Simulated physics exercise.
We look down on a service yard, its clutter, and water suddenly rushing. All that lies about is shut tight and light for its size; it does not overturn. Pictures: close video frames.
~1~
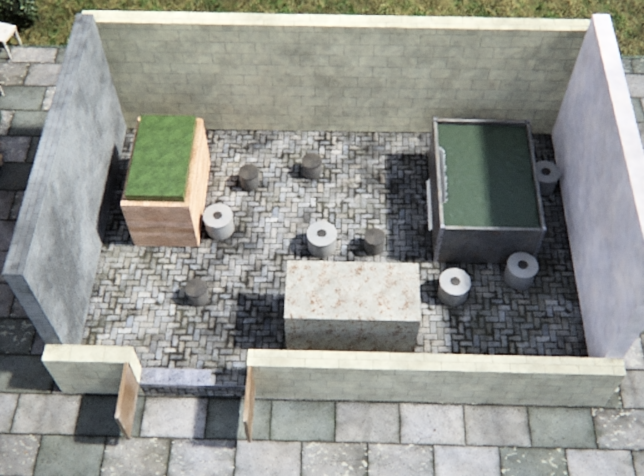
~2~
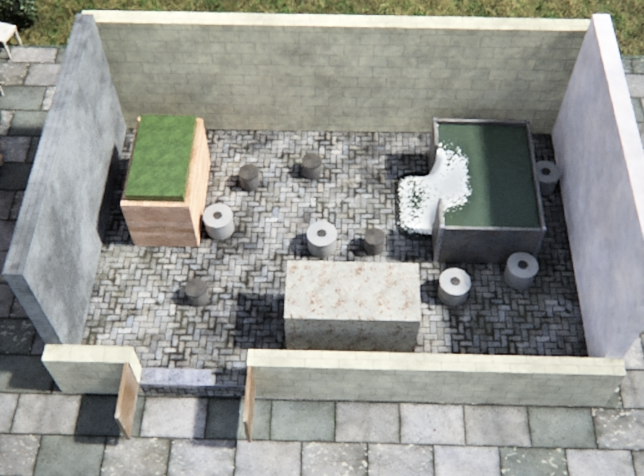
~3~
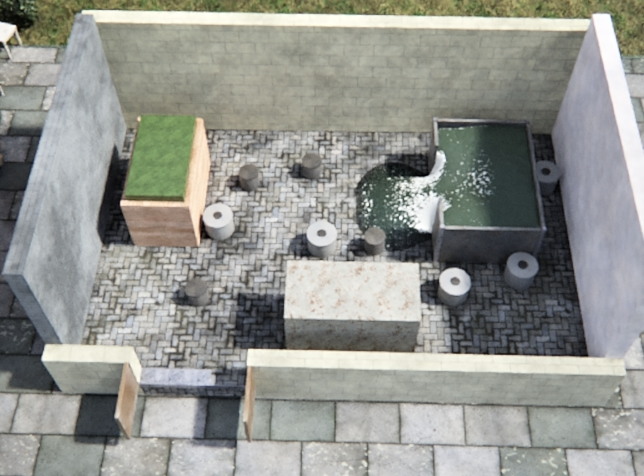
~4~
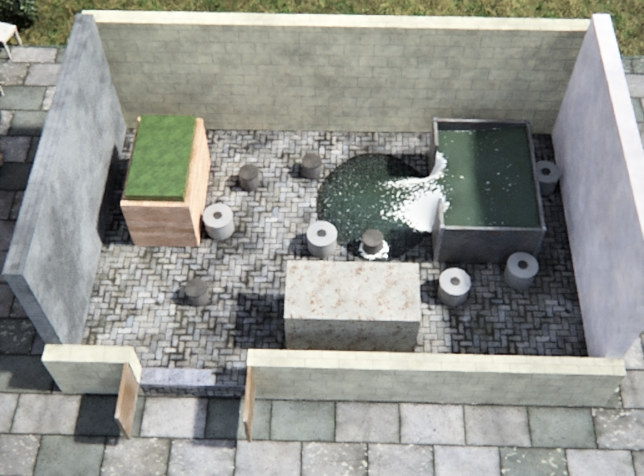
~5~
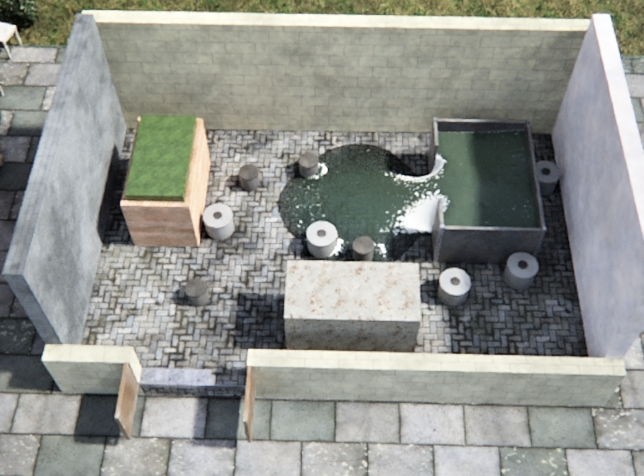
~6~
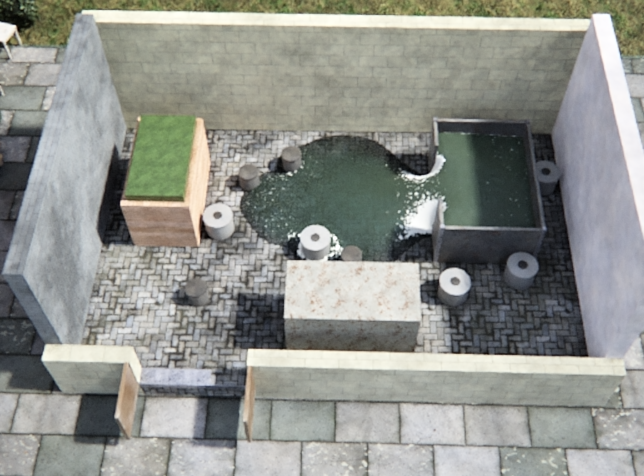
We see a walled, paved yard with blocks and scattered round pails as water gushes from the left side of a tank on the right, spreads leftward across the paving, and shifts a few pails slightly.
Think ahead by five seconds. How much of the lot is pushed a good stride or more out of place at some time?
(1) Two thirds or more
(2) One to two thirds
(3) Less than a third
(1) Two thirds or more.
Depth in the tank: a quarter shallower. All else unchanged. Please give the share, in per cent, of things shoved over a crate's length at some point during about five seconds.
I make it 70 per cent.
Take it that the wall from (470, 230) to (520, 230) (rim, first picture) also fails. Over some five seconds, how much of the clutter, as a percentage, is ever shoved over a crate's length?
By my reckoning, around 50 percent.
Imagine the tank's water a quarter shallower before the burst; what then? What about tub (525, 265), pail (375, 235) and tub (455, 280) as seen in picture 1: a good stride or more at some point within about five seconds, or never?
The first one: Doesn't reach it. The second: Reaches it. The third: Doesn't reach it.
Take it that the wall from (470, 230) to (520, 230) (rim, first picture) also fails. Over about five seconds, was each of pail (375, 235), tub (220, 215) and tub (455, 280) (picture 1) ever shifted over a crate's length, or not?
One after the other: Pushed that far, not that far, moved that far.
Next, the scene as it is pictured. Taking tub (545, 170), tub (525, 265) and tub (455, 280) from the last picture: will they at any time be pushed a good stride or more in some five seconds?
Sequence check gives below that mark, next below that mark, finally below that mark.
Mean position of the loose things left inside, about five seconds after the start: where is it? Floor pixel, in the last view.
Roughly (265, 298).
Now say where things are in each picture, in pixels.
In the first frame, a pail at (375, 236) rests on the ground; a pail at (312, 160) rests on the ground; 0 of 10 have shifted.
In the second frame, a pail at (375, 236) rests on the ground; a pail at (312, 160) rests on the ground; 0 of 10 have shifted.
In the third frame, a pail at (375, 236), on the bottom; a pail at (312, 160) rests on the ground; 0 of 10 have shifted.
In the fourth frame, a pail at (373, 238) rests on the ground, close to its start; a pail at (312, 160), on the bottom; 0 of 10 have shifted.
In the fifth frame, a pail at (364, 245), on the bottom, close to its start; a pail at (309, 160), on the bottom, close to its start; 2 of 10 have shifted.
In the sixth frame, a pail at (352, 255), on the bottom, a stride from its start; a pail at (291, 154) rests on the ground, a stride from its start; 3 of 10 have shifted.
A moment on, 4 of 10 are well off their spots; 2 afloat.
Next, 6 of 10 are well off their spots; 6 afloat.
Later, 7 of 10 are well off their spots; 7 afloat.
In the end, 7 of 10 are well off their spots, and 7 have been at some point; 6 afloat.
